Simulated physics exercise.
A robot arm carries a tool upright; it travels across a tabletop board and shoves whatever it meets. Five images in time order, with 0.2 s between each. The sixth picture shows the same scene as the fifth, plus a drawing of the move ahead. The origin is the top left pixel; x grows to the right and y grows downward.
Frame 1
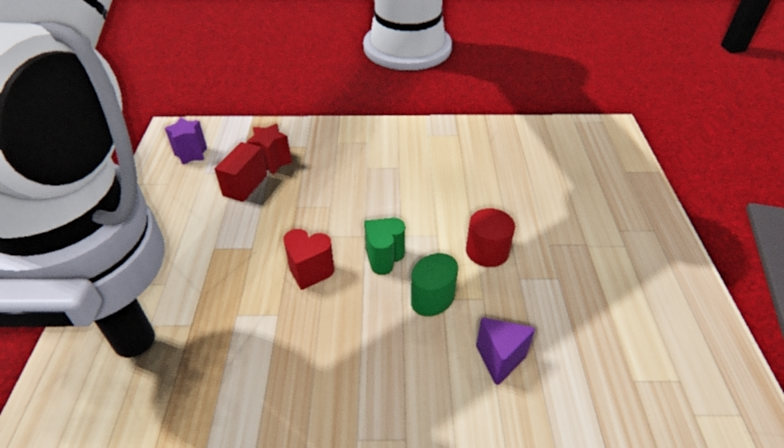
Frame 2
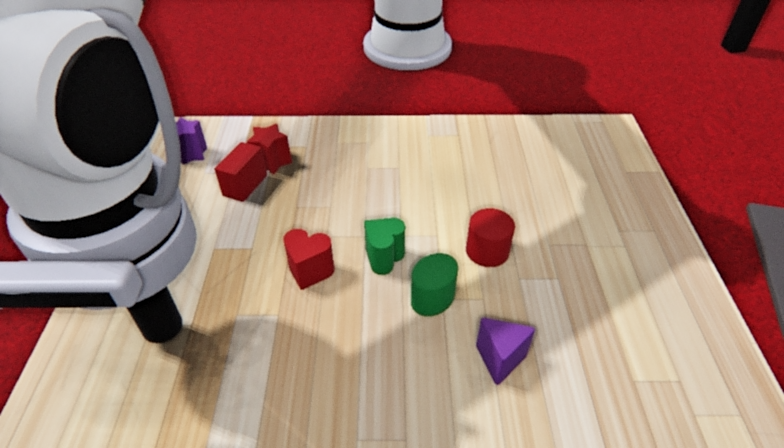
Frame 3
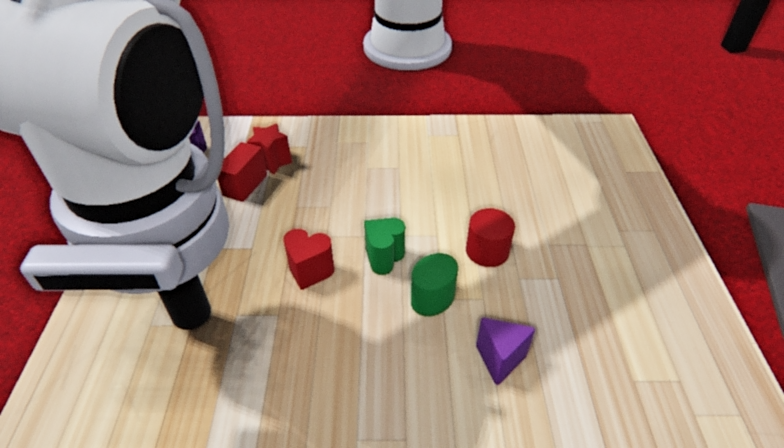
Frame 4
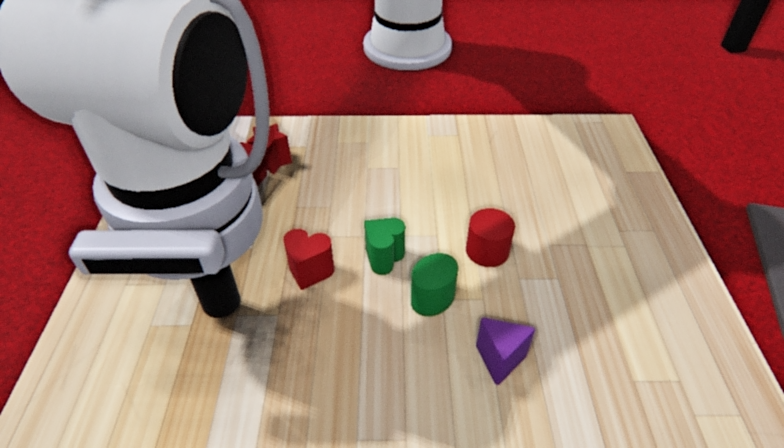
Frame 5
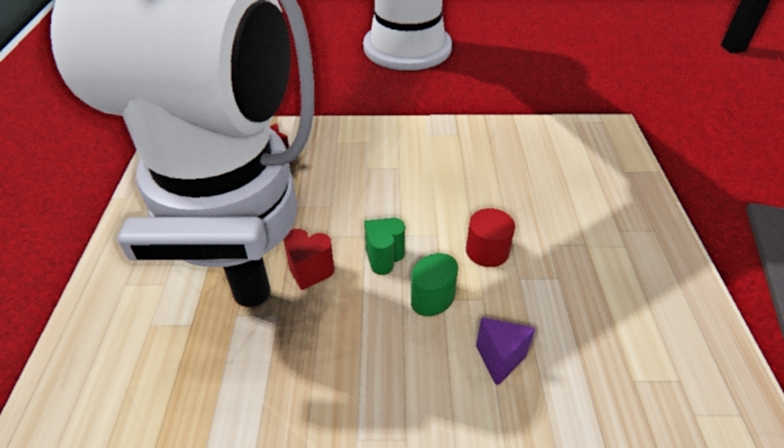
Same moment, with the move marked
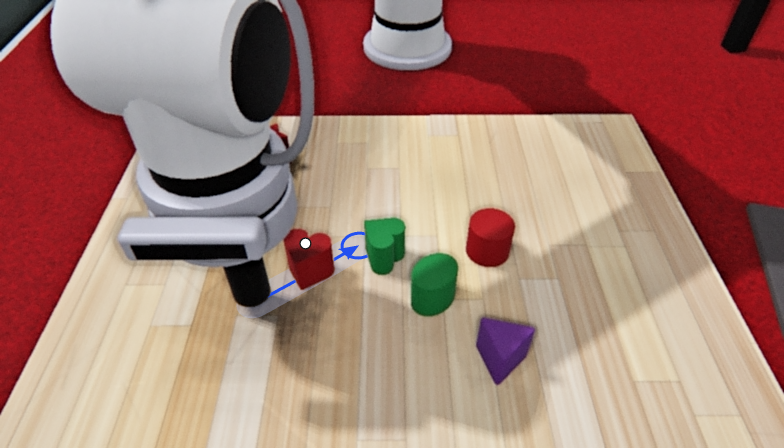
A white robot arm with a black tip moved steadily right across the wooden table toward a red heart-shaped block, while the scattered red, green and purple blocks all stayed still.
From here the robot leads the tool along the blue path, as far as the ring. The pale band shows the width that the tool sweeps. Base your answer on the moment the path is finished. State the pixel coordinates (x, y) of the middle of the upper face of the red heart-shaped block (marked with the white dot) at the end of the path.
Roughly at (371, 195).
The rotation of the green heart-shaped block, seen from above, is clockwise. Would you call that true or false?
That is true.
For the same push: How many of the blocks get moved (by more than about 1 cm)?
One.
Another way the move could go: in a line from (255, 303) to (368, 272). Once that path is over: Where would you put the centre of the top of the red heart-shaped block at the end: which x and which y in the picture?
Put as a pixel place, it's (333, 224).
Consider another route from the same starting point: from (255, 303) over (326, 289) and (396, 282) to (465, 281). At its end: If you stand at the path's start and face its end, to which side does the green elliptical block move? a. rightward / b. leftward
My pick is a.
The drawn path runs from (255, 303) directly to (359, 245); the dot is on the red heart-shaped block.
What follows on the original path. One third of the way, tool at (291, 272); red heart-shaped block at (318, 236).
Two thirds of the way, tool at (327, 253); red heart-shaped block at (349, 215), turned 25° anticlockwise.
At the end, tool at (358, 235); red heart-shaped block at (371, 195), turned 35° anticlockwise; green heart-shaped block at (389, 230), turned 20° clockwise.
